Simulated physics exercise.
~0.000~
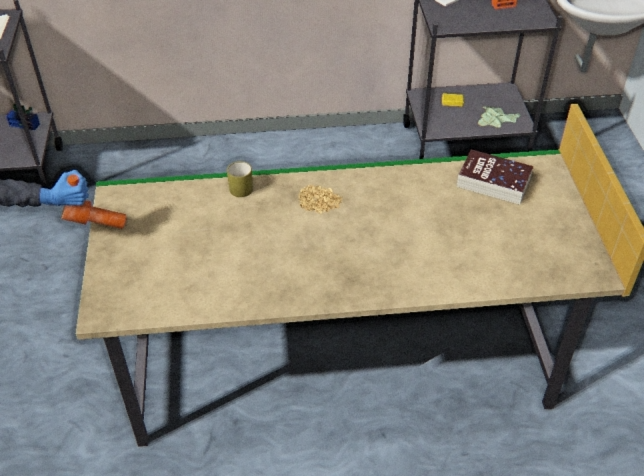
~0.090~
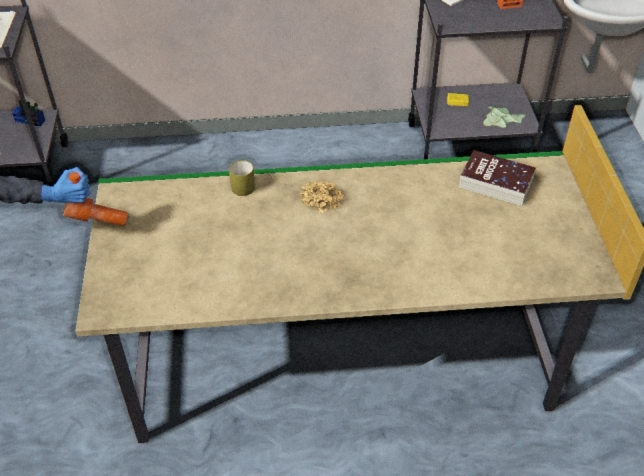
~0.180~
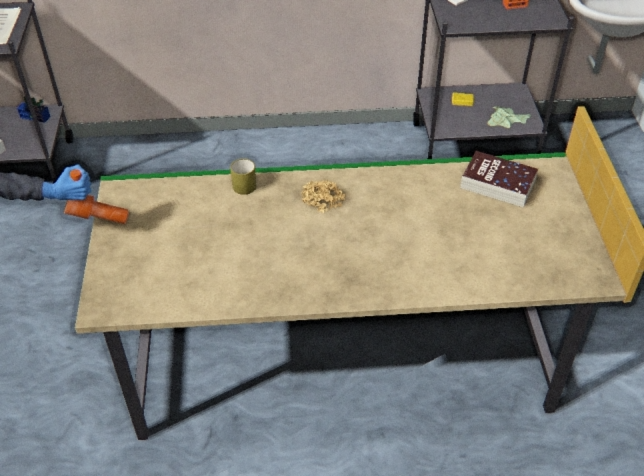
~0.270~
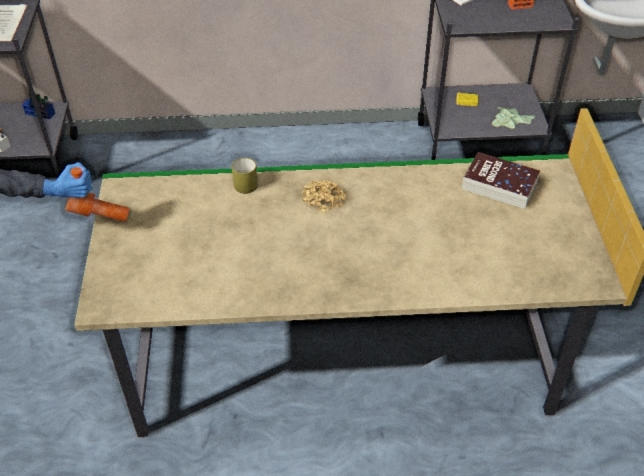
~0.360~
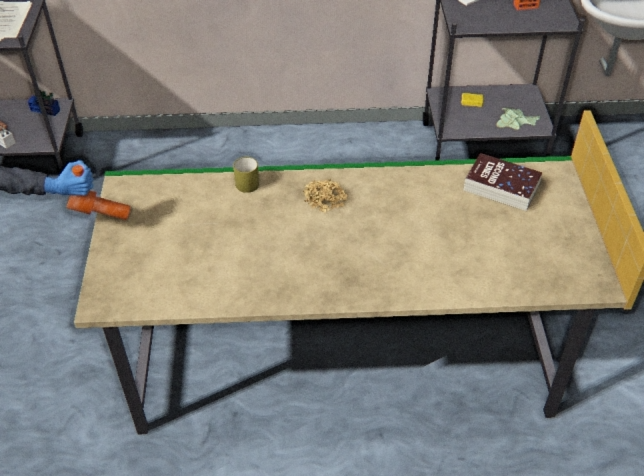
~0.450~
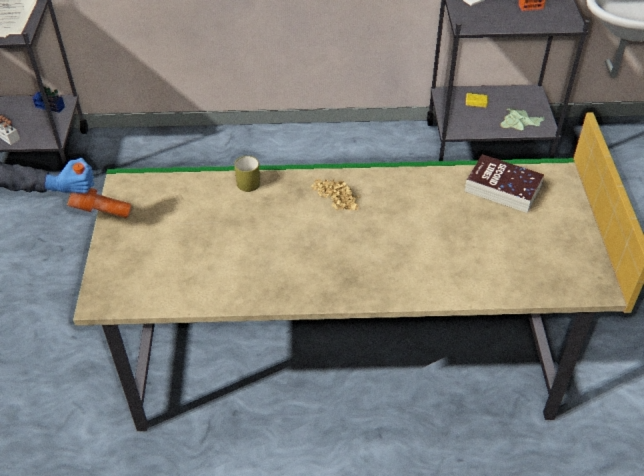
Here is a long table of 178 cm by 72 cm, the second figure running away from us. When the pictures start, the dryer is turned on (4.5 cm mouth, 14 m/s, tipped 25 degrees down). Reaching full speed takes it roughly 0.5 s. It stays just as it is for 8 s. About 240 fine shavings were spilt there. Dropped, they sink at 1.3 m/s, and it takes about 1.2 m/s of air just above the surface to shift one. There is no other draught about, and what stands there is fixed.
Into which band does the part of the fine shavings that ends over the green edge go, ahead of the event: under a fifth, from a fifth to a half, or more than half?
It goes in over half.
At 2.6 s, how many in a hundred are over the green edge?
Share: Approx. 70 %.
After 1.6 s, 26 % are on the move or not yet settled, 62 % are over the green edge; the middle of those still in play is near (475, 179).
After 2.6 s, 20 % are on the move or not yet settled, 66 % are over the green edge; the middle of those still in play is near (476, 177).
After 4.4 s, 15 % are on the move or not yet settled, 70 % are over the green edge; the middle of those still in play is near (475, 179).
After 8.0 s, at the end, 73 % are over the green edge; the middle of those still in play is near (475, 180).
